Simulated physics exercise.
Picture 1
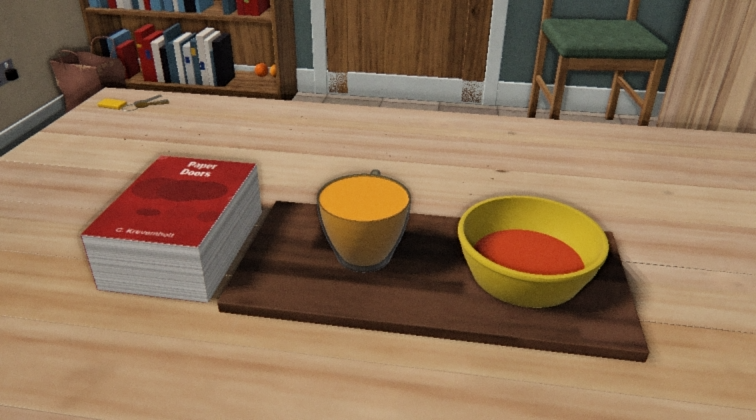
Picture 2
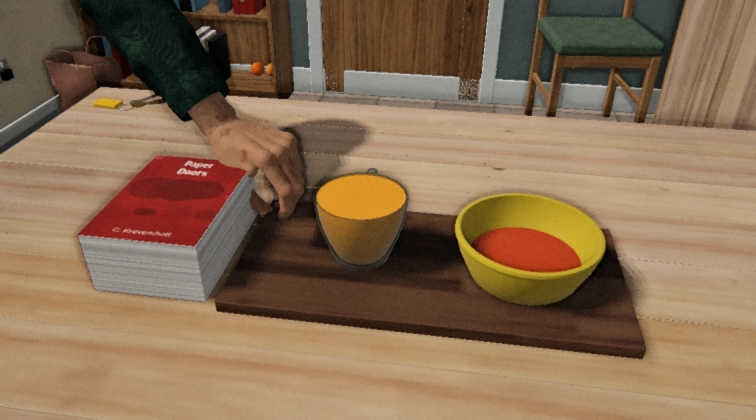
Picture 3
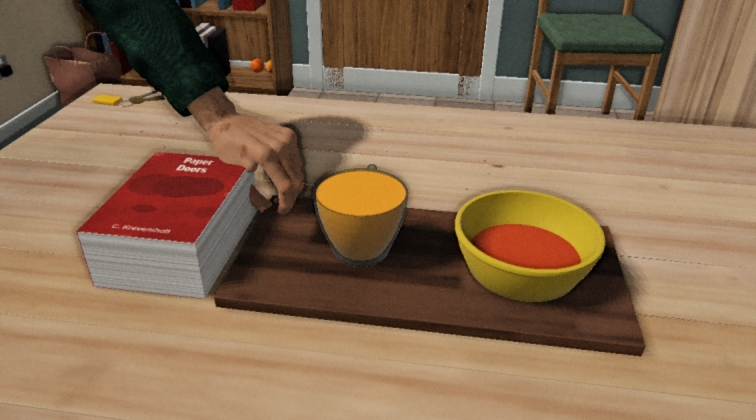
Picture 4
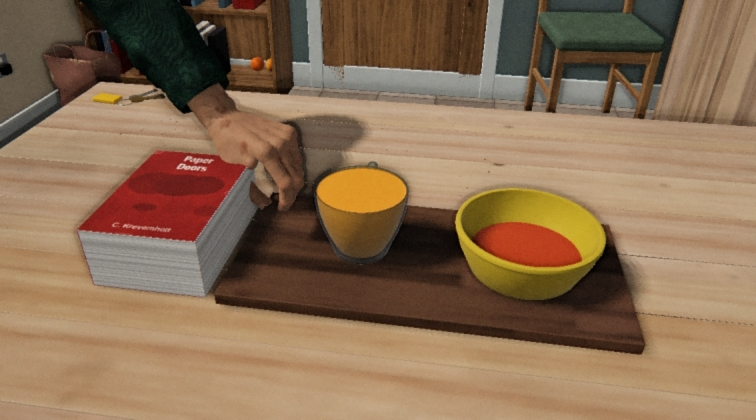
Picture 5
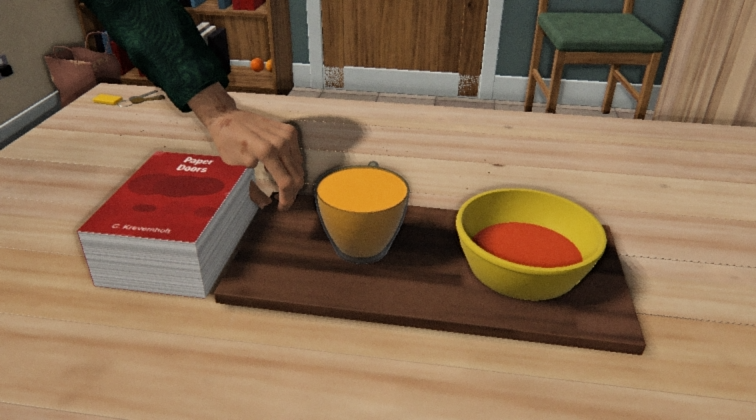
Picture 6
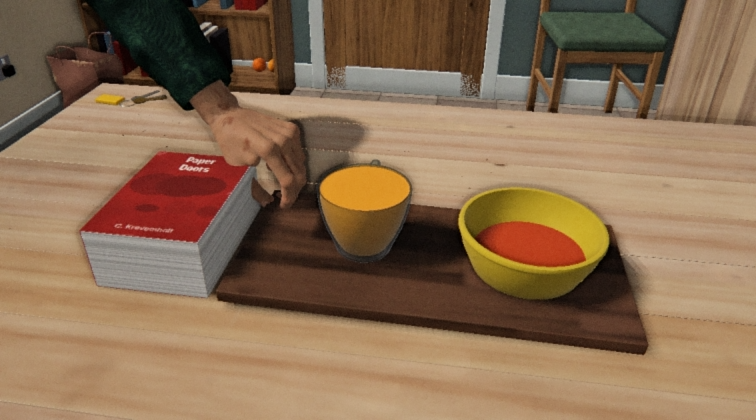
A hand reaching in beside a thick red book and gripping the left end of a dark wooden tray, barely raising it.
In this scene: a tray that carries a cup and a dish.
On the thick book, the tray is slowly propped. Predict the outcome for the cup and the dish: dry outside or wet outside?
Outcome: Cup: It will fail to contain it. Dish: It will contain it fully.
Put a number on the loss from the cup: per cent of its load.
Roughly 12 percent.
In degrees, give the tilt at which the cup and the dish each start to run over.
I'd put them at about 6° and 35° in that order.
Next, the tray slopes by about 6°; cup, it has slopped over; dish, its rim is dry.
After that, the tray slopes by about 12°; cup, it has slopped over; dish, its rim is dry.
Finally, the tray slopes by about 11°, resting on the thick book; cup, it has slopped over; dish, its rim is dry.
